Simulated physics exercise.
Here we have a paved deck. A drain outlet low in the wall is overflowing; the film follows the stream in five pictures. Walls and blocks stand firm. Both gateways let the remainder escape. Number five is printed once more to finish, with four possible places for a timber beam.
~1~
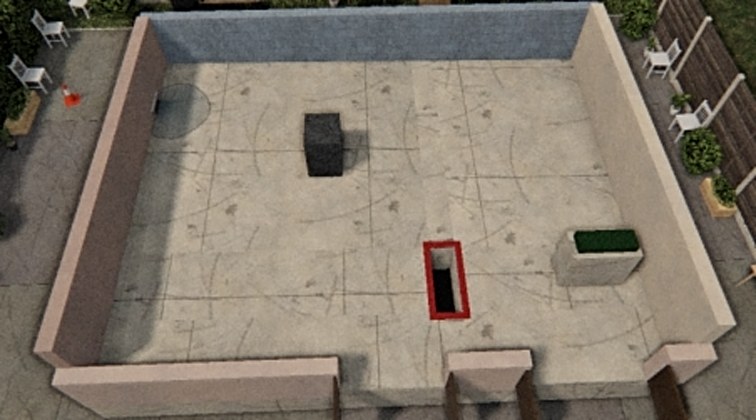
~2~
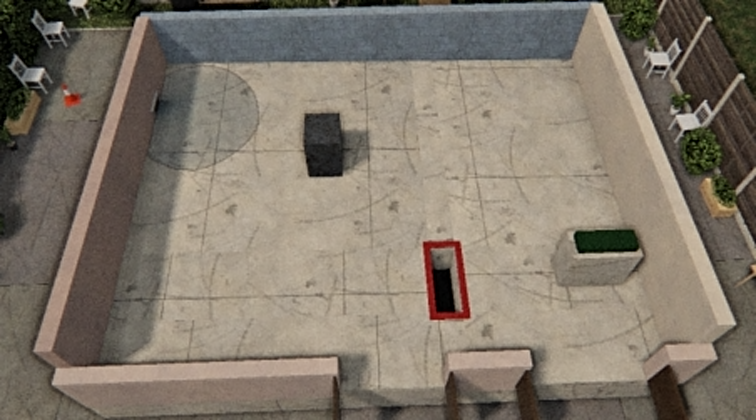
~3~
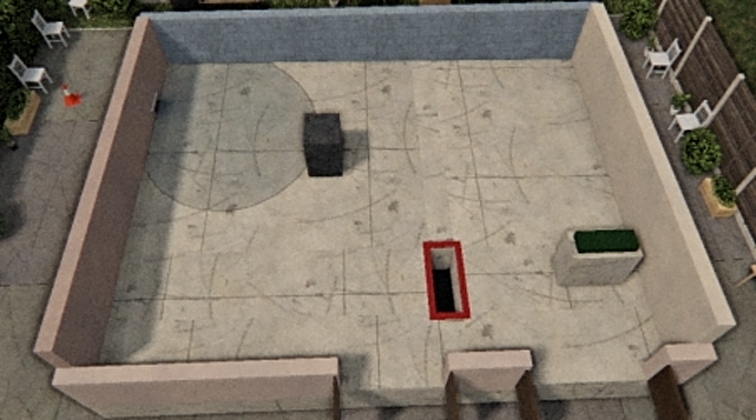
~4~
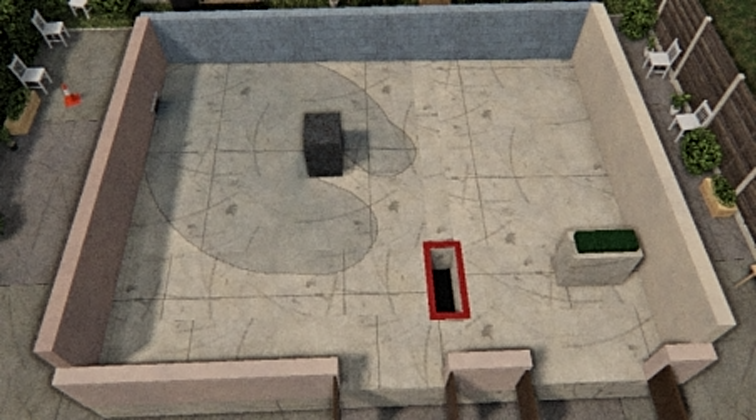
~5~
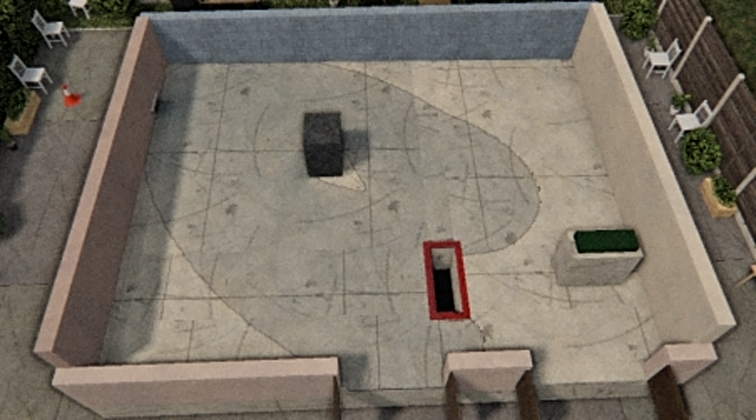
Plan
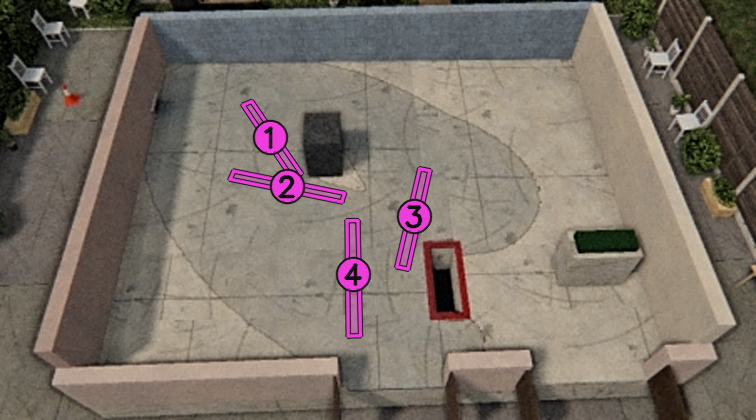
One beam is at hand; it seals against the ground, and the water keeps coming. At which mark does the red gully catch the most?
Take 1.
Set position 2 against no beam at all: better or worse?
Worse.
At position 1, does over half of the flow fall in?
No.
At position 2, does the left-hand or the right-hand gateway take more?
The right one.
On the marked copy, 1 from (247, 103) to (296, 175); 2 from (232, 175) to (343, 197); 3 from (402, 268) to (424, 169); 4 from (354, 335) to (352, 220).
With 1, about 21 % of the stream goes into the red gully, about 79 % out by the gates.
With 2, about 11 % of the stream goes into the red gully, about 88 % out by the gates.
With 3, about 6 % of the stream goes into the red gully, about 93 % out by the gates.
With 4, about 8 % of the stream goes into the red gully, about 91 % out by the gates.
